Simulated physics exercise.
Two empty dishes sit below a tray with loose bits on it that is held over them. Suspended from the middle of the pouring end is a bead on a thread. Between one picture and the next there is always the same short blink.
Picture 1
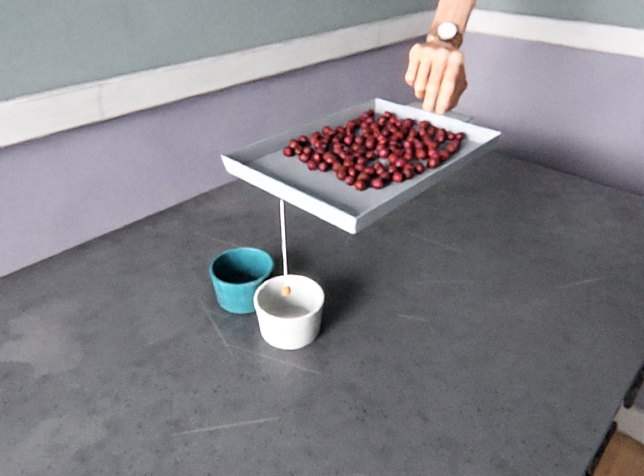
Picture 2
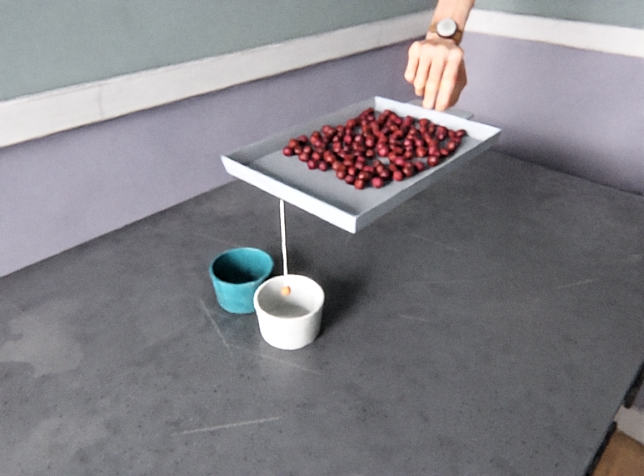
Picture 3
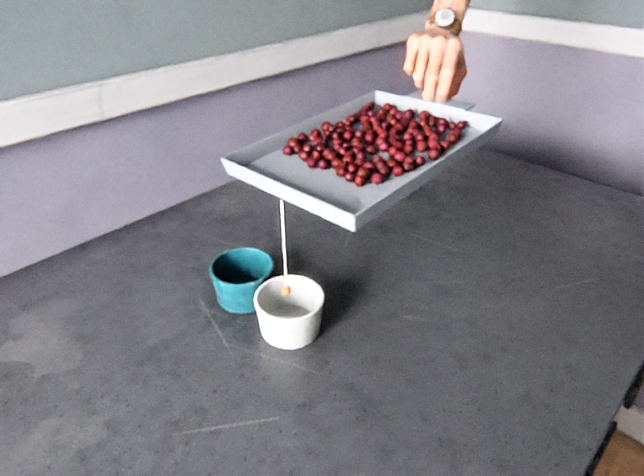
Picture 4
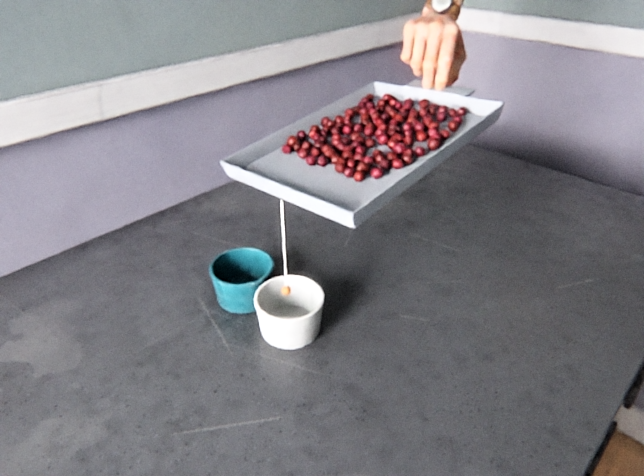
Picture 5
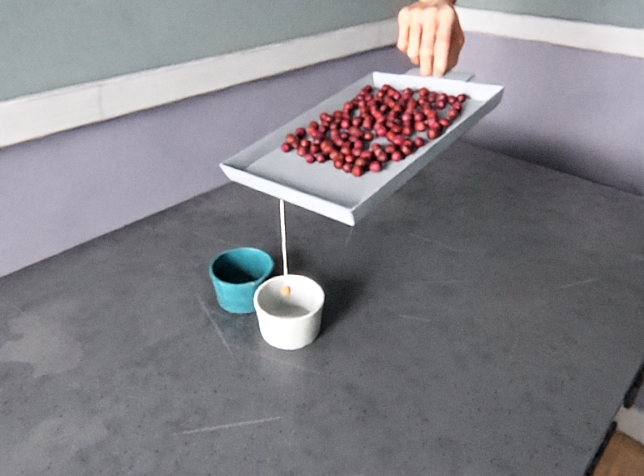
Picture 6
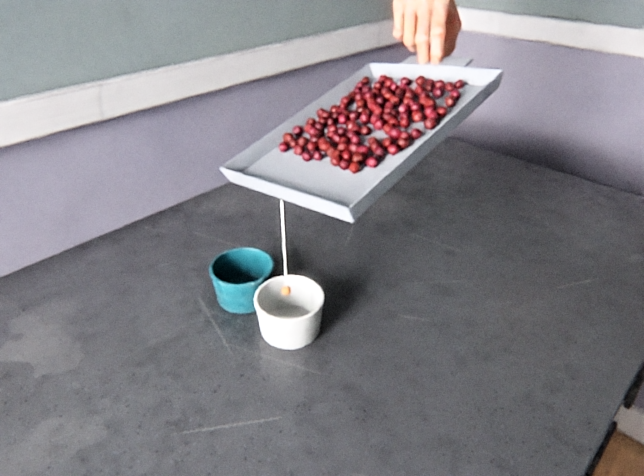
In this clip, a hand holds a pale tray of dark red cherries above a teal dish and a white dish on a grey surface, then gradually raises the tray's far end, tilting it toward its near left corner.
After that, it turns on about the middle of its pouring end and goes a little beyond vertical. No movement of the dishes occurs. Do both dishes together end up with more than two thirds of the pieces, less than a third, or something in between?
Something in between - from a third to two thirds.
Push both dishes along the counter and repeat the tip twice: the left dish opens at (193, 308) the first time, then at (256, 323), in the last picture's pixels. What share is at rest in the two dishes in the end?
First try: Roughly 10 per cent; second try: Roughly 0 per cent.
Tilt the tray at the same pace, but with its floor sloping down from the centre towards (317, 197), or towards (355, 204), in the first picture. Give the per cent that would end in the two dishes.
Case one 0 %; case two 0 %.
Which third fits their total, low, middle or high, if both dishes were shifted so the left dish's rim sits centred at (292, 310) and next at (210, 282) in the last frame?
Position 1 - less than a third; position 2 - in the middle band.
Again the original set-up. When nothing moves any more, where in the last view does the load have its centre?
Resting centre, last picture - approx. (232, 296).
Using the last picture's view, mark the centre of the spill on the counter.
About (177, 332).
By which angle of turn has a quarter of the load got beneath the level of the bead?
Around 110° of tilt.
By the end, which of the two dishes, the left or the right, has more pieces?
Answer: The leftmost one.
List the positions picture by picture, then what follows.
In the first frame, corners of the pouring end near (226, 155) and (355, 215), level; middle of the load near (370, 145), dried cherries; left dish near (219, 292); right dish near (265, 326); bead on its thread near (287, 290).
In the second frame, corners of the pouring end near (226, 156) and (355, 215), level; middle of the load near (370, 143).
In the third frame, corners of the pouring end near (226, 158) and (354, 213), tipped barely, lowest at the left corner; middle of the load near (370, 139).
In the fourth frame, corners of the pouring end near (225, 161) and (352, 210), tipped a little, lowest at the left corner; middle of the load near (369, 132).
In the fifth frame, corners of the pouring end near (225, 164) and (350, 207), tipped a little, lowest at the left corner; middle of the load near (368, 125).
In the sixth frame, corners of the pouring end near (225, 167) and (348, 205), tipped clearly, lowest at the left corner; middle of the load near (365, 119); left dish near (219, 292); right dish near (265, 326).
Shortly afterwards, tray tipped steeply; all but a few on the tray; only a few outside both; only a few in the air.
Next, tray tipped past a quarter turn; all but a few on the tray; only a few outside both; a little in the air.
Some moments later, tray tipped past a quarter turn; near half in the left dish; near half outside both.
In the end, tray tipped past a quarter turn; none at all in the right dish; near half in the left dish; near half outside both.
